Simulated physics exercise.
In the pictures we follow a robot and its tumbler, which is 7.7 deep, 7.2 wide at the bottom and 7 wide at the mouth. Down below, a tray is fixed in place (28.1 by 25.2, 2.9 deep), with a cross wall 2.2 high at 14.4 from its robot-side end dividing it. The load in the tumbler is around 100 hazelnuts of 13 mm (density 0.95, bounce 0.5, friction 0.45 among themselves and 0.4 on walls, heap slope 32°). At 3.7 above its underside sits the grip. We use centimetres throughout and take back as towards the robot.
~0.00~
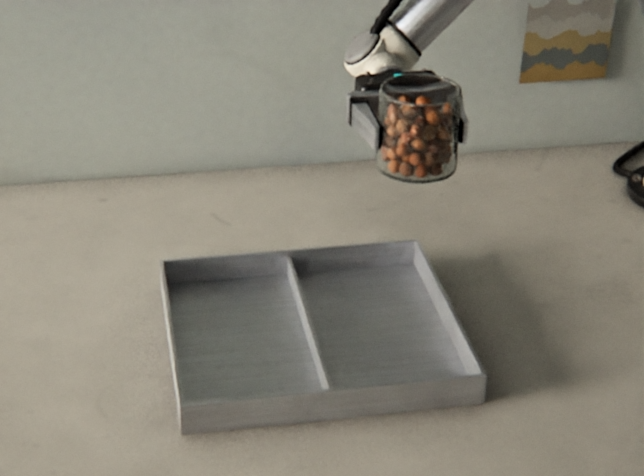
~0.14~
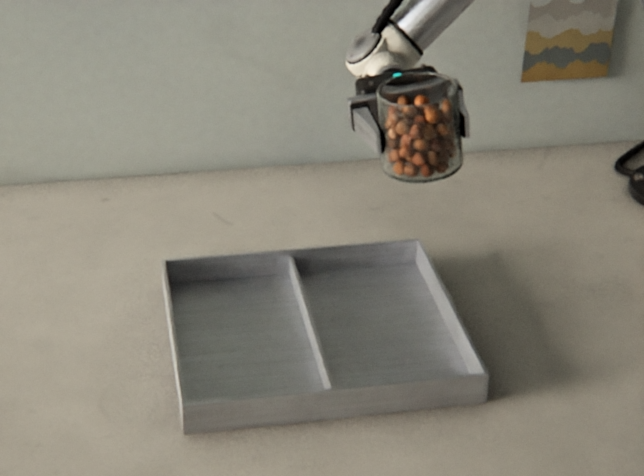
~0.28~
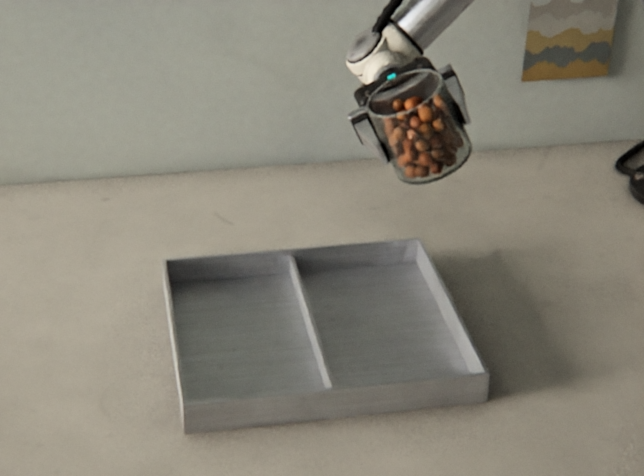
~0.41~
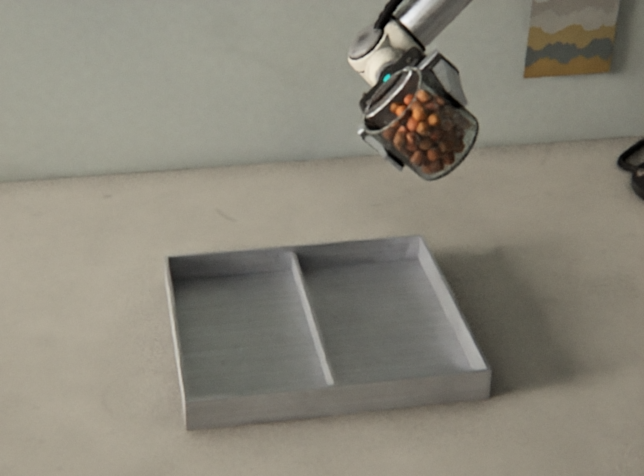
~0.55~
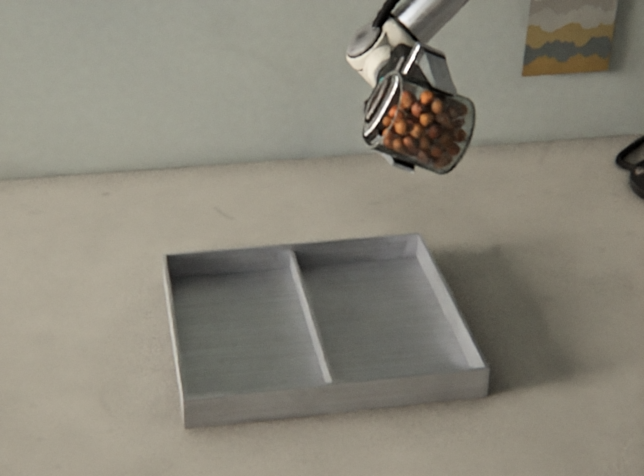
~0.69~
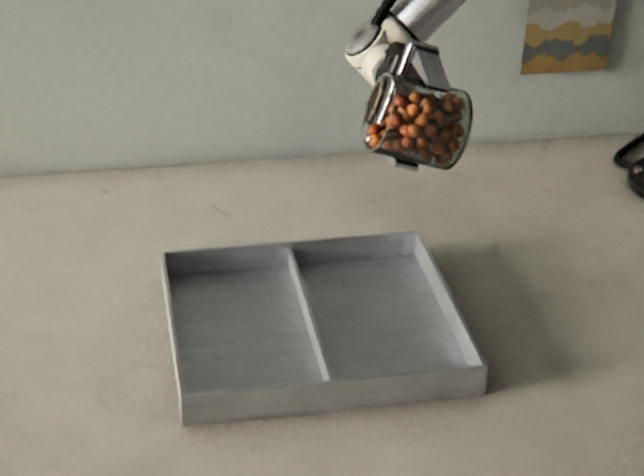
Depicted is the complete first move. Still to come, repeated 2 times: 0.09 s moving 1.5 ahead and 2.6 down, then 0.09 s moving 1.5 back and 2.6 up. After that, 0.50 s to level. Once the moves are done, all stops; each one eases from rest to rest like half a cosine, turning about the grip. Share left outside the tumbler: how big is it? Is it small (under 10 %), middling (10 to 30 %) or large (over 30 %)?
Small.
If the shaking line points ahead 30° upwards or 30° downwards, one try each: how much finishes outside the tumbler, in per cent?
First try about 55 %, second try about 20 %.
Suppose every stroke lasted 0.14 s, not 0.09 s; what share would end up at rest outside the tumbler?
It would come to around 5 %.
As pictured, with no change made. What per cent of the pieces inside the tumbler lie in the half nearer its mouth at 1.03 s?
Estimate: Around 35 %.
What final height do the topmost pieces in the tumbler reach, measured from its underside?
It reaches close to 7.5 cm in the end.
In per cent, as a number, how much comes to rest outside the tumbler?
5 per cent, give or take.
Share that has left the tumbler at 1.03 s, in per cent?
Roughly 0 percent up to then.
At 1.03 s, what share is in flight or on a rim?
Around 2 per cent of the load.
After 1.03 s, tilted 72° forward, highest piece 25 above the table; 95 in the tumbler, 2 in flight or on a rim.
After 1.38 s, tilted 19° forward, highest piece 26 above the table; 94 in the tumbler, 2 in the far-side part, 1 in the robot-side part.
After 1.75 s, level, highest piece 27 above the table; 94 in the tumbler, 2 in the far-side part, 1 in the robot-side part.
After 2.80 s, level, highest piece 27 above the table; 94 in the tumbler, 2 in the far-side part, 1 in the robot-side part.
In the end, 94 in the tumbler, 2 in the far-side part, 1 in the robot-side part. That is 3 % outside the tumbler.
